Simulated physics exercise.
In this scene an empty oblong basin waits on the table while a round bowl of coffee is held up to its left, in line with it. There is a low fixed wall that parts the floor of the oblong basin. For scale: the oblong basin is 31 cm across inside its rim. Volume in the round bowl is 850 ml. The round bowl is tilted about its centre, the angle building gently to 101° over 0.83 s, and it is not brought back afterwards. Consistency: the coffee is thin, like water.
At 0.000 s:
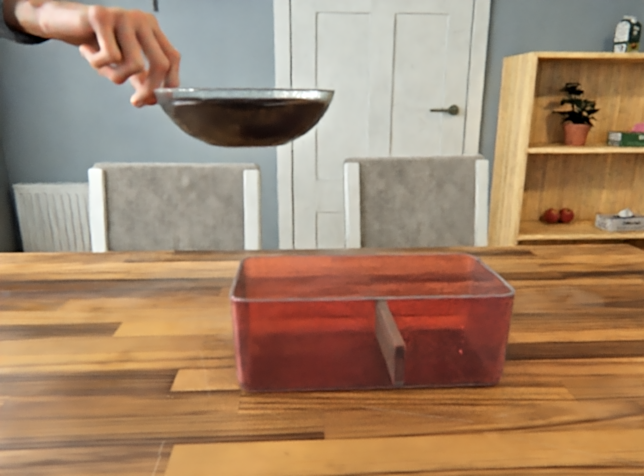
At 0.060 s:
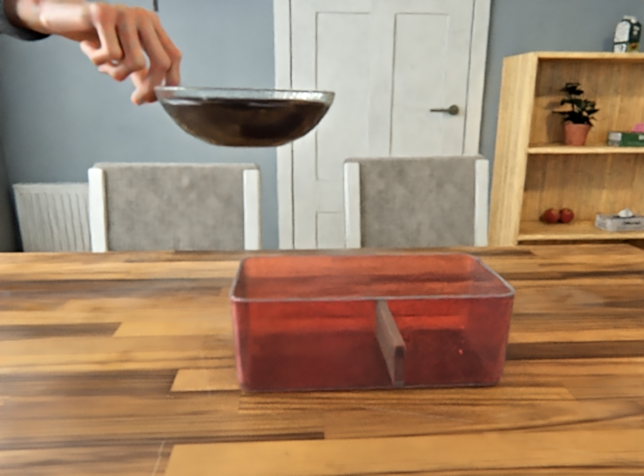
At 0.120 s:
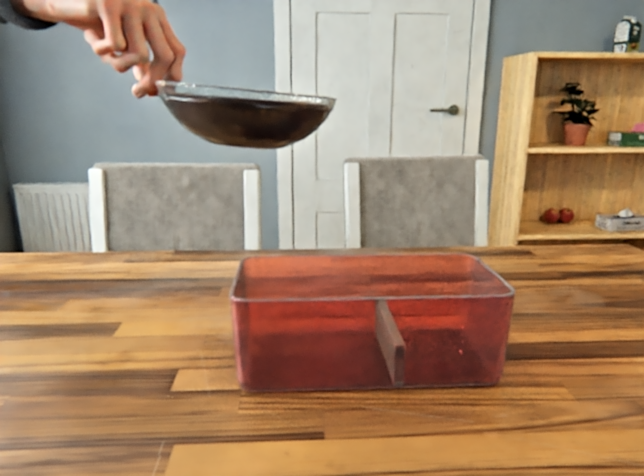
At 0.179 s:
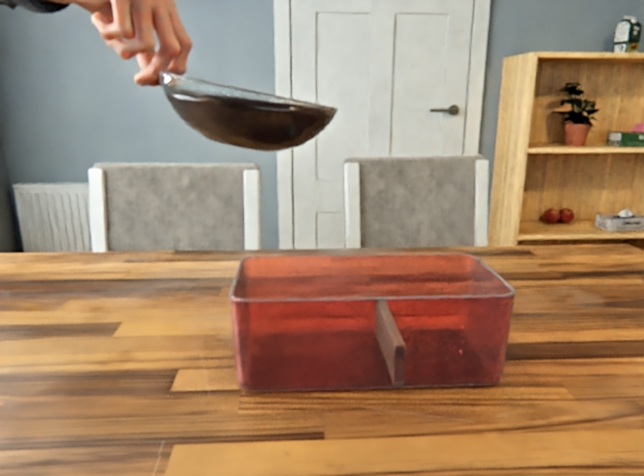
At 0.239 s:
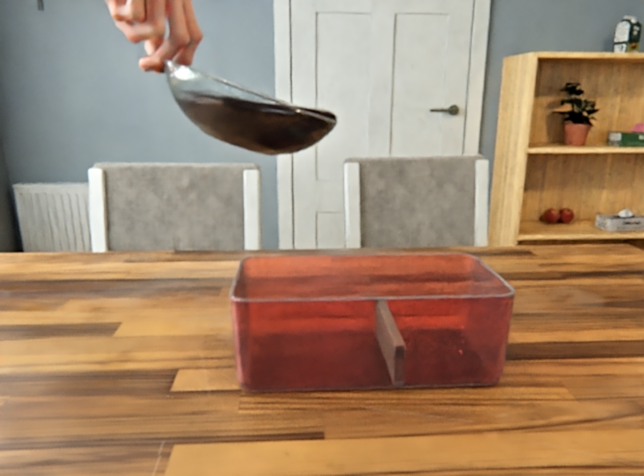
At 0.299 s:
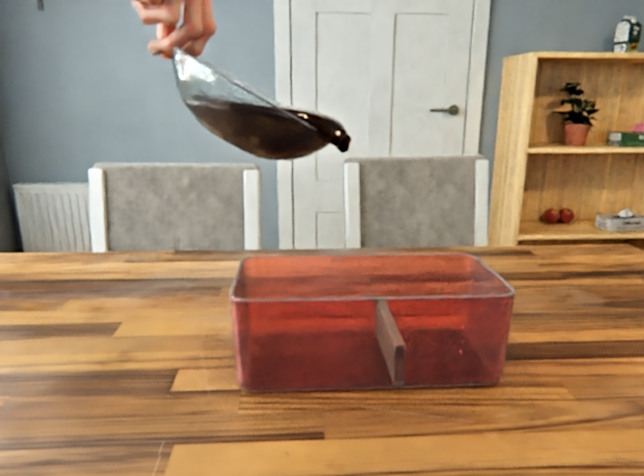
At a wooden dining table, a hand held up a clear round bowl of dark liquid and gradually tilted it rightward above an empty red divided container, until the liquid began coming over the lower edge.
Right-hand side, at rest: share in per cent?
40 per cent.
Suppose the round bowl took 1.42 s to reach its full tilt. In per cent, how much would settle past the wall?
In that case, roughly 55 per cent.
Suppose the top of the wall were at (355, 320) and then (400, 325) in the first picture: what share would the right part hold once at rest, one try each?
The first gives near 75 per cent and the second near 25 per cent.
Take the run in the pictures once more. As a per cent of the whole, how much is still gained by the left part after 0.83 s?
I'd put it near 5 percent.
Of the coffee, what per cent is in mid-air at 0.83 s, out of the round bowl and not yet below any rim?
Something like 14 per cent of the total.
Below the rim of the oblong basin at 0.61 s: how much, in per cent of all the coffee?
I'd put it near 58 percent.
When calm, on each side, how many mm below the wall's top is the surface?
It's around 34 mm on the left side and around 30 mm on the right side.
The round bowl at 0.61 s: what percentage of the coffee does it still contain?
Fraction remaining: Approx. 3 per cent.
After 0.61 s the tilt is 84° and 3 per cent is still to pour, 17 is left of the wall and 41 right of it.
After 0.83 s the tilt is 101° and 0 per cent is still to pour, 47 is left of the wall and 35 right of it.
After 1.07 s the tilt is 101° and 0 per cent is still to pour, 52 is left of the wall and 40 right of it.
After 1.33 s the tilt is 101° and 0 per cent is still to pour, 52 is left of the wall and 40 right of it.
In the end 52 per cent lies left of the wall, 40 right of it and 8 outside.
